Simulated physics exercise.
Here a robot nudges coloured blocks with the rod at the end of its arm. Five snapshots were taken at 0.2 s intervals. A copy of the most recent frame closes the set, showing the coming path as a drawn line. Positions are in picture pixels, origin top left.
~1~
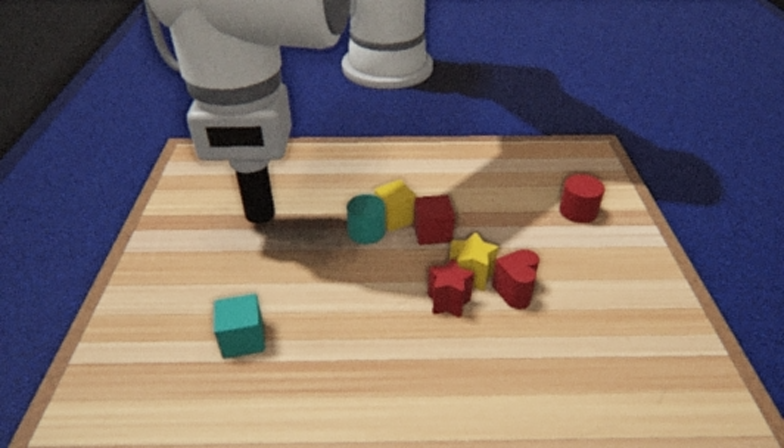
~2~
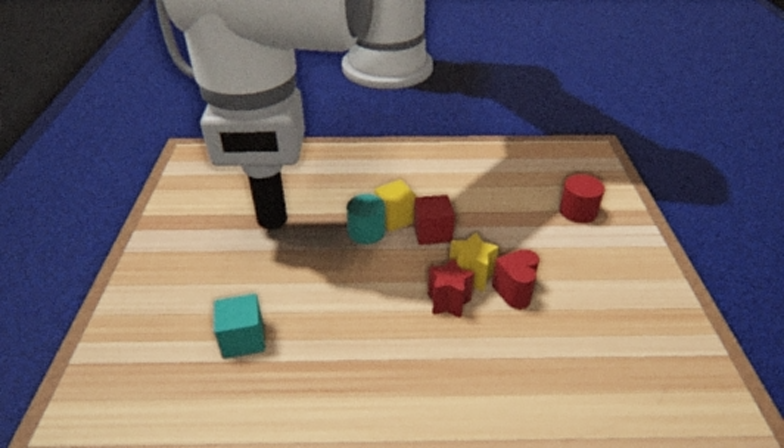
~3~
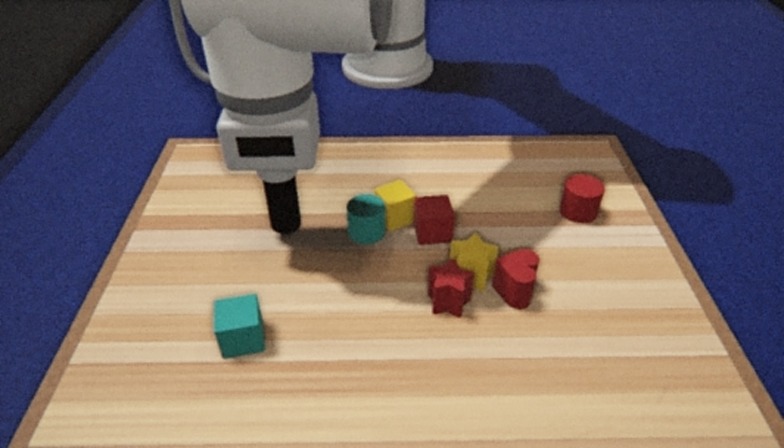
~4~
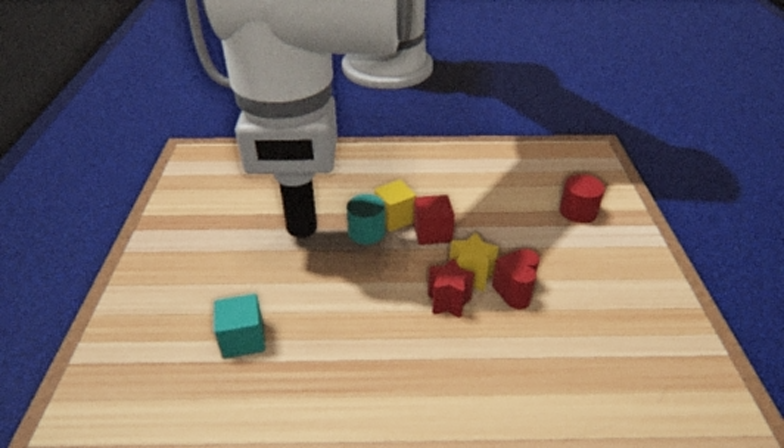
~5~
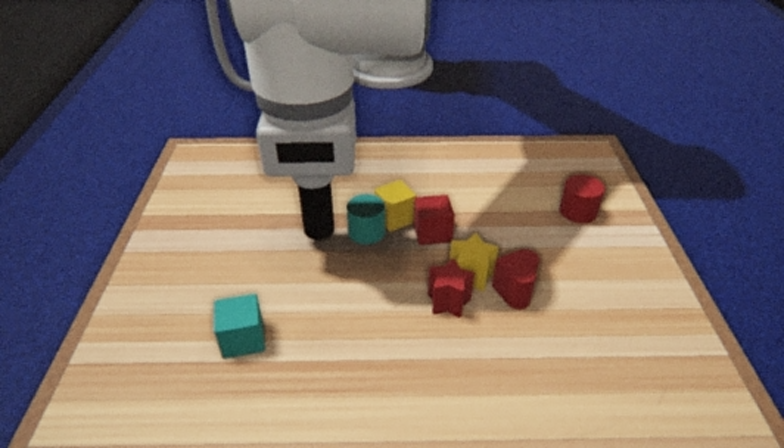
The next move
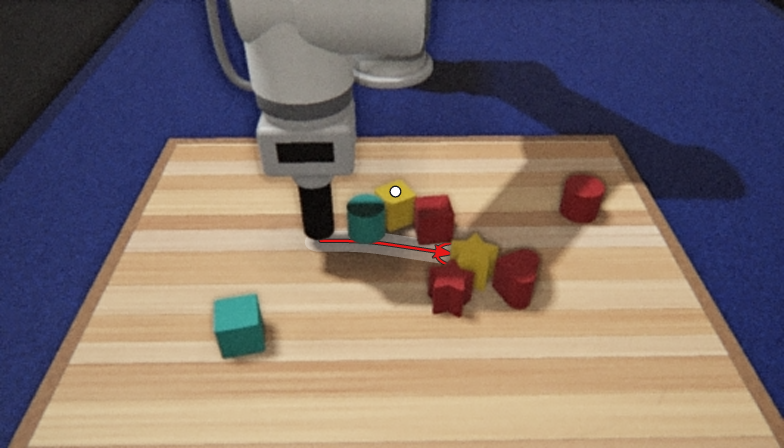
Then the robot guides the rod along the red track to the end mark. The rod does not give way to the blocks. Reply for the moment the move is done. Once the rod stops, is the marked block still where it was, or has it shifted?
The block you're asking about gets moved.
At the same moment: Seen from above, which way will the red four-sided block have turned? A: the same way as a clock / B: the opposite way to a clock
I'll go with A - the same way as a clock.
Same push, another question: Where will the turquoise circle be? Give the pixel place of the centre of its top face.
The middle of its upper face will lie at (413, 198).
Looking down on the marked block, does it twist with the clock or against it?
The marked block rotates counterclockwise.
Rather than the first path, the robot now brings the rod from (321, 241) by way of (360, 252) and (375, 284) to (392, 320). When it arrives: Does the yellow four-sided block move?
Yes, that is what happens.
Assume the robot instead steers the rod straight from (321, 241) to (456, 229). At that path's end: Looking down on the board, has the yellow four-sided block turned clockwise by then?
Short answer: No.
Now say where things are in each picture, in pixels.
The first frame shows rod tip (260, 215); block tops, turquoise circle (366, 205); yellow four-sided block (395, 192); red four-sided block (434, 206); yellow star-shaped block (474, 248).
The second frame shows rod (272, 220); blocks unchanged.
The third frame shows rod (286, 224); blocks unchanged.
The fourth frame shows rod (302, 228); blocks unchanged.
The fifth frame shows rod (319, 230); turquoise circle (366, 205); yellow four-sided block (395, 192); red four-sided block (434, 206); yellow star-shaped block (474, 248).
Path on the board, from (321, 241) over (365, 242) and (408, 247) to (452, 254); the dot is on the yellow four-sided block.
What follows on the original path. One third of the way, rod (365, 231); turquoise circle (393, 202); yellow four-sided block (412, 183), turned 20° anticlockwise.
Two thirds of the way, rod (409, 237); turquoise circle (413, 198); yellow four-sided block (417, 177), turned 40° anticlockwise; red four-sided block (450, 204), turned 30° clockwise.
At the end, rod (453, 243); turquoise circle (413, 198); yellow four-sided block (417, 177), turned 40° anticlockwise; red four-sided block (451, 203), turned 30° clockwise; yellow star-shaped block in place.
